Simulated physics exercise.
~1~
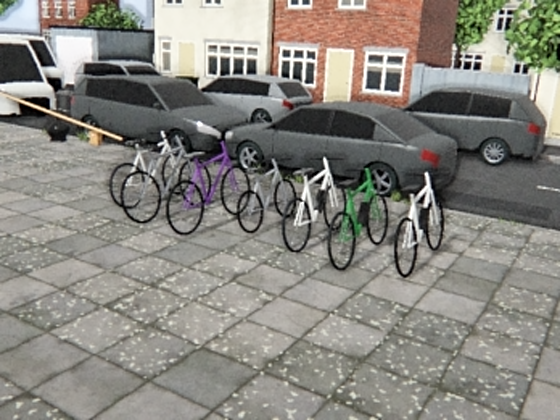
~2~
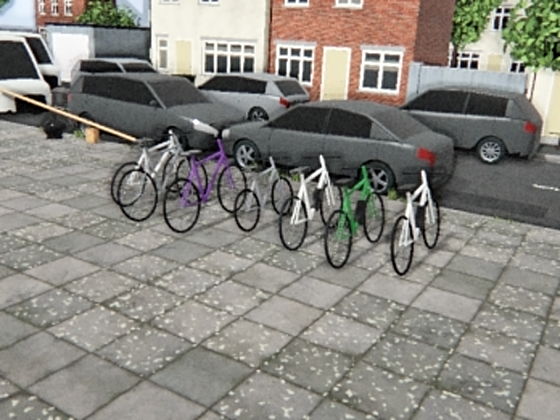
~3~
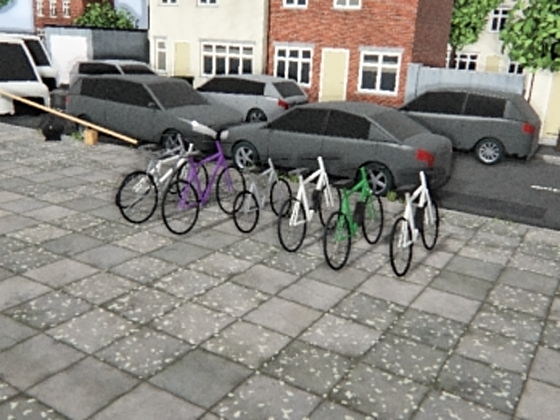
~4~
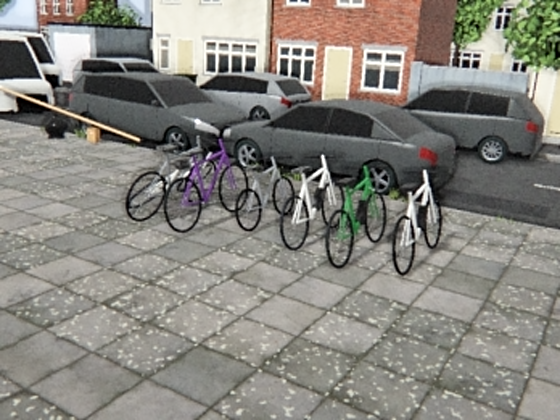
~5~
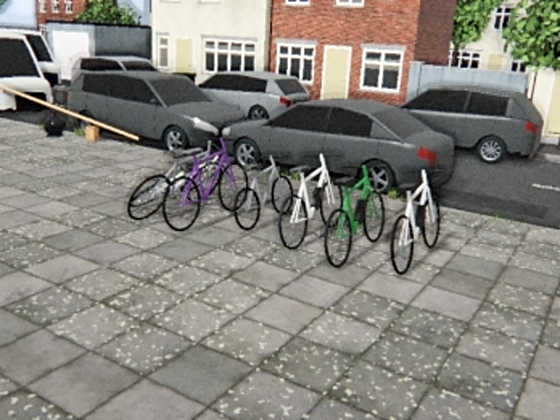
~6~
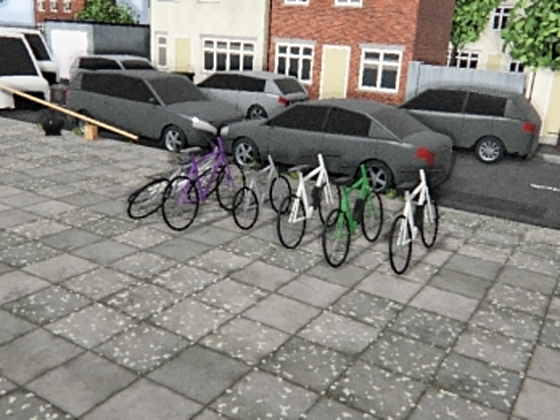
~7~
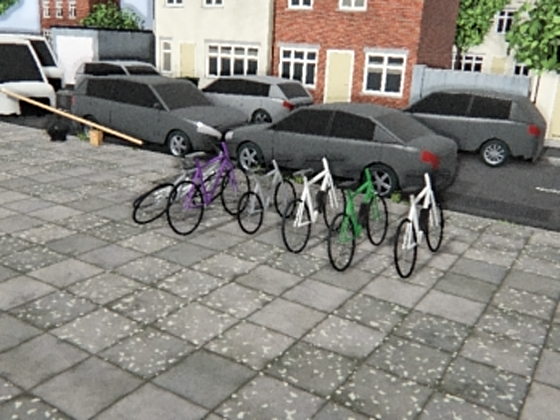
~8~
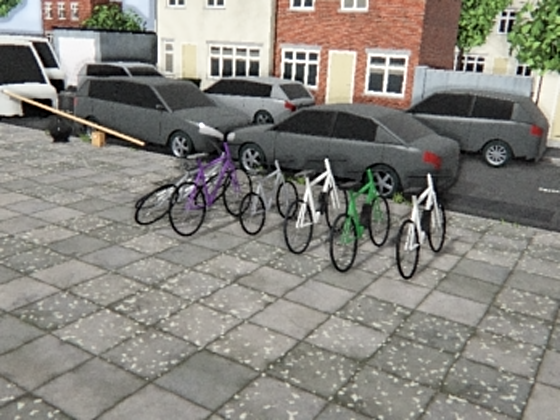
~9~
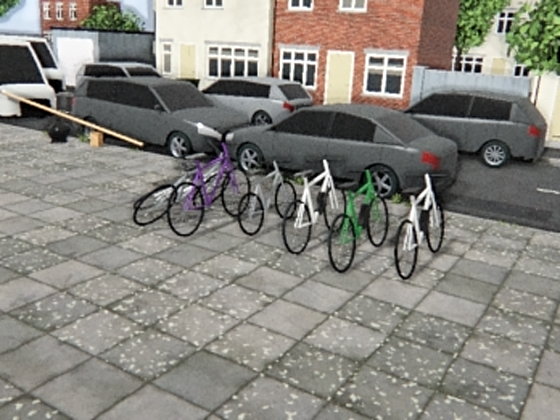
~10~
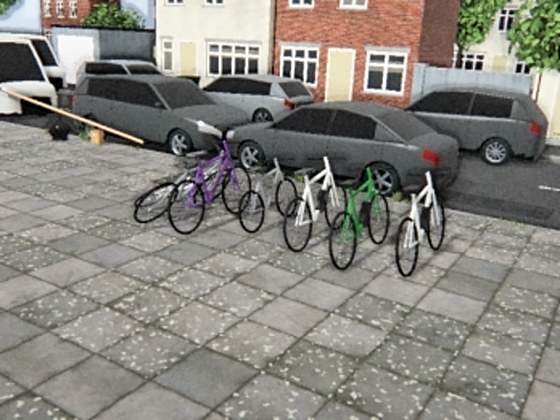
A pale wooden pole reaches in from the left and nudges the saddle of the first bicycle in a row of seven, set out on grey paving in front of parked cars and brick houses. The pole stops after a short push, but the bicycle keeps tipping to the right. It leans into its neighbour, which tilts over as well, and the two sink together toward the purple bicycle. There the toppling ends, with both leaning steeply at the left end of the row. The purple bicycle, the green one and the three others stay standing.
